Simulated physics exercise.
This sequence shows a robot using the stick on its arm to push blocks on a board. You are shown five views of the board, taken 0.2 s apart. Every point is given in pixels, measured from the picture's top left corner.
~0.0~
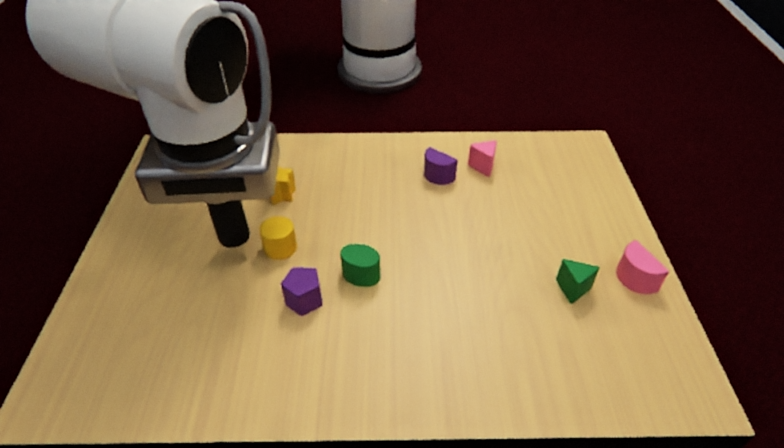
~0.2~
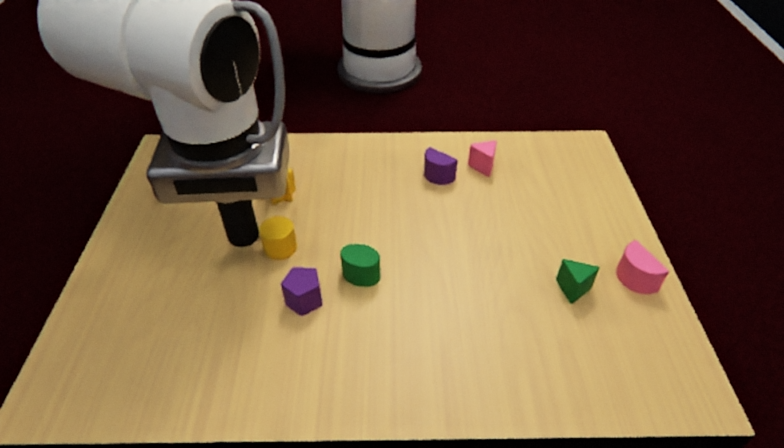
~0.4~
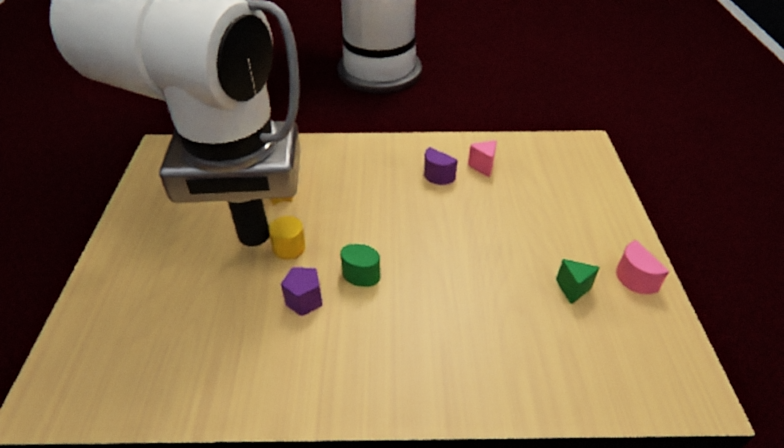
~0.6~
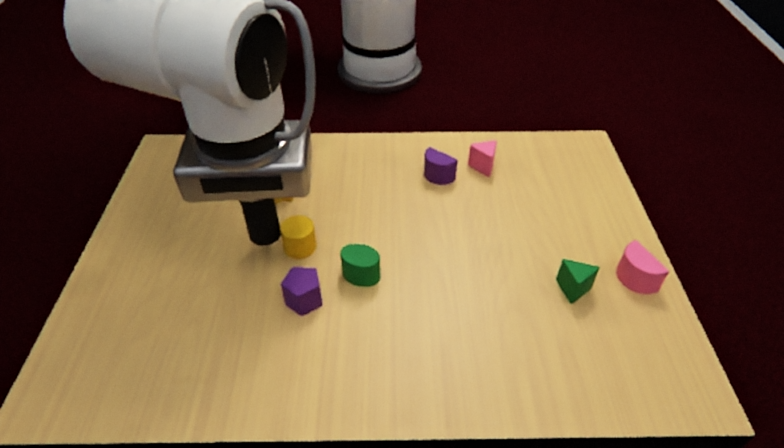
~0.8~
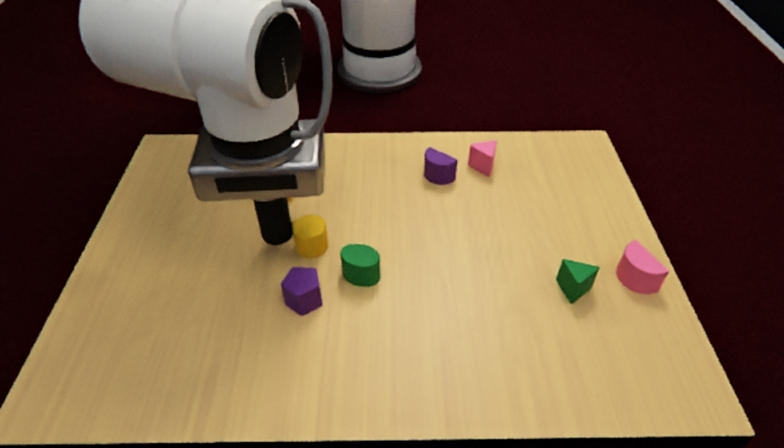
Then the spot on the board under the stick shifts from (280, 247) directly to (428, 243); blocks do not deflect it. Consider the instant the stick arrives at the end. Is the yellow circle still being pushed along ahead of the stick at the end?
I'd say yes.
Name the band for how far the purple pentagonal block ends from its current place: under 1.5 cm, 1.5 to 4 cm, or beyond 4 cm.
The purple pentagonal block moves under 1.5 cm.
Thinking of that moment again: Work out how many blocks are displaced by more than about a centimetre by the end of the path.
A single block is moved.
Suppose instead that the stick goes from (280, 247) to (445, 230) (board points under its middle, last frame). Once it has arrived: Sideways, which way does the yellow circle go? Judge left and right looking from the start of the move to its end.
It goes toward the right-hand side.
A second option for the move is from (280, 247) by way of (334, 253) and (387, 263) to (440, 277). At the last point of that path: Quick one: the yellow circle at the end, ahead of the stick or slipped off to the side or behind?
I think it loses its spot in front.
What follows on the original path. One third of the way, stick at (329, 234); yellow circle at (360, 224).
Two thirds of the way, stick at (380, 232); yellow circle at (413, 222).
At the end, stick at (429, 231); purple pentagonal block unmoved; yellow circle at (462, 220); green oval block unmoved.
